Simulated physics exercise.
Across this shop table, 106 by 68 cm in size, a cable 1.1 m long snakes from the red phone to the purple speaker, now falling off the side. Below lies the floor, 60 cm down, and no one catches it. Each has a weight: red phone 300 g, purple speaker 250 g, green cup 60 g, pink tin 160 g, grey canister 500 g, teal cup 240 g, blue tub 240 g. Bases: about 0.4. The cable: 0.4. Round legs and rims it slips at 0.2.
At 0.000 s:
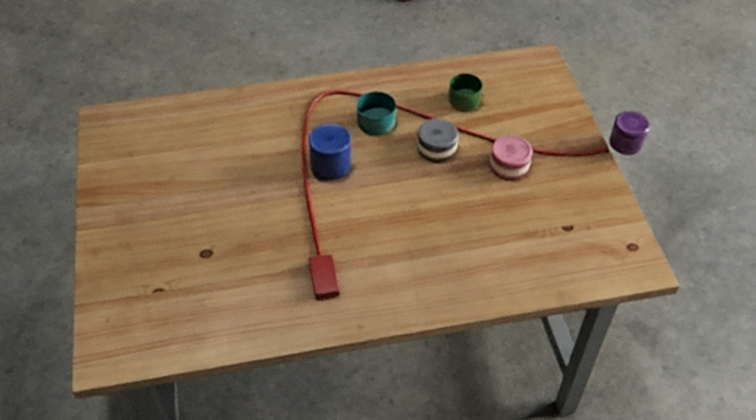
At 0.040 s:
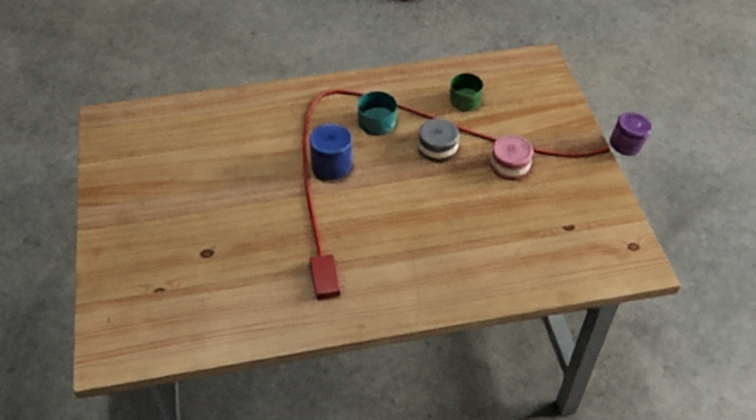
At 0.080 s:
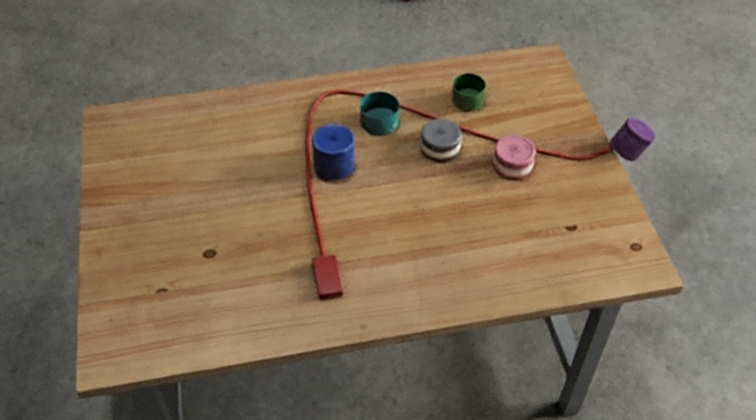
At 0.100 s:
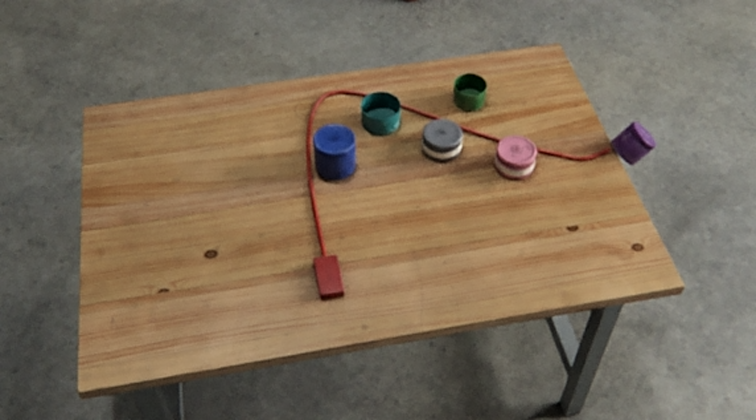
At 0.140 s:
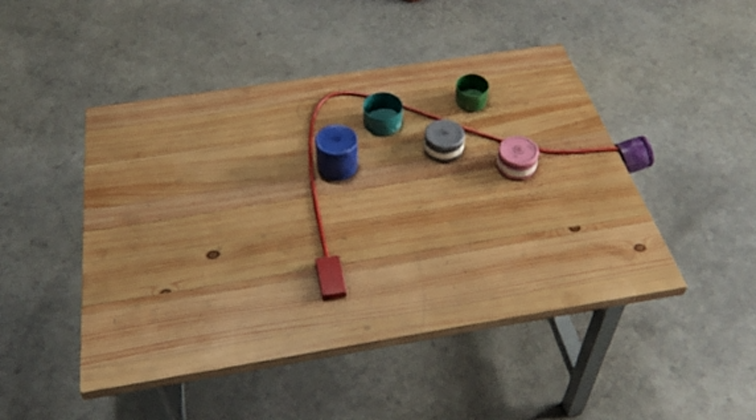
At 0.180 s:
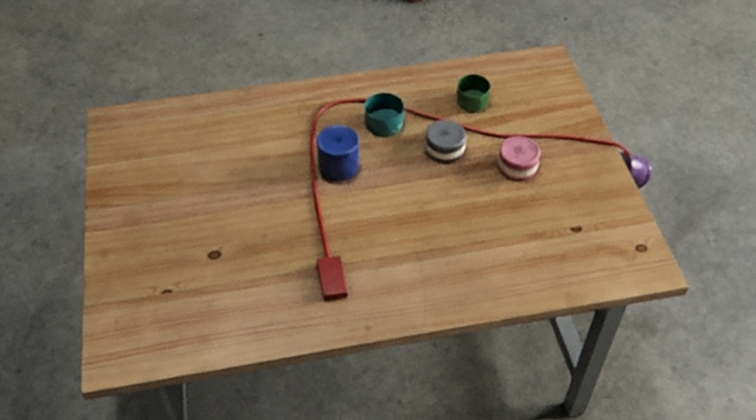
A purple cylinder at the right edge of a wooden table tipped over and slid down past the edge, drawing the red cable straighter, while the colored containers and red block barely moved.
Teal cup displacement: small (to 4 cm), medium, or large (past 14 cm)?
Medium.
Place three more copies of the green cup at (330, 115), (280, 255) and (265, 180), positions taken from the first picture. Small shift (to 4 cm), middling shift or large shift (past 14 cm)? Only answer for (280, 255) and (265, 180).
Going in order, I'd call it a short shift for the first and a short shift for the second.
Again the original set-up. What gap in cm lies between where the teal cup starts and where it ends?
The teal cup ends up roughly 6 cm from where it started.
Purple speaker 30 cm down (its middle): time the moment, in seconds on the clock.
Time: 0.80 s.
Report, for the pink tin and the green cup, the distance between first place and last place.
Net shift - pink tin 0 cm, green cup 0 cm.
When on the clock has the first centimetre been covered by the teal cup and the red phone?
The teal cup at 0.30 seconds and the red phone at 0.32 seconds.
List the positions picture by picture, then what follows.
The first picture shows teal cup (376, 105); cable runs through (563, 154) (305, 128) (311, 212).
The second picture shows purple speaker (634, 123); cable runs through (563, 154) (312, 211).
The third picture shows purple speaker (633, 139); cable runs through (565, 156) (314, 212).
The fourth picture shows purple speaker (634, 143); cable runs through (567, 156) (315, 212).
The fifth picture shows purple speaker (634, 155); cable runs through (571, 152) (317, 212).
The sixth picture shows teal cup (384, 106); cable runs through (589, 140) (479, 131) (313, 130) (319, 213).
After 0.4 s, the cable's tail end at (328, 252); teal cup 5 cm off its start, purple speaker over the edge, blue tub 2 cm off its start.
After 0.7 s, the cable's tail end at (329, 249); teal cup 6 cm off its start, purple speaker over the edge, blue tub 3 cm off its start.
After 0.9 s, the cable's tail end at (329, 249); teal cup 6 cm off its start at (400, 125), purple speaker over the edge, blue tub 3 cm off its start at (352, 142).
After 1.2 s, the cable's tail end at (329, 249); teal cup 6 cm off its start, blue tub 3 cm off its start, purple speaker over the edge.
After 2.4 s, the cable's tail end at (329, 249); teal cup 6 cm off its start at (400, 125), purple speaker over the edge, blue tub 3 cm off its start at (352, 142), red phone 2 cm off its start at (331, 265).
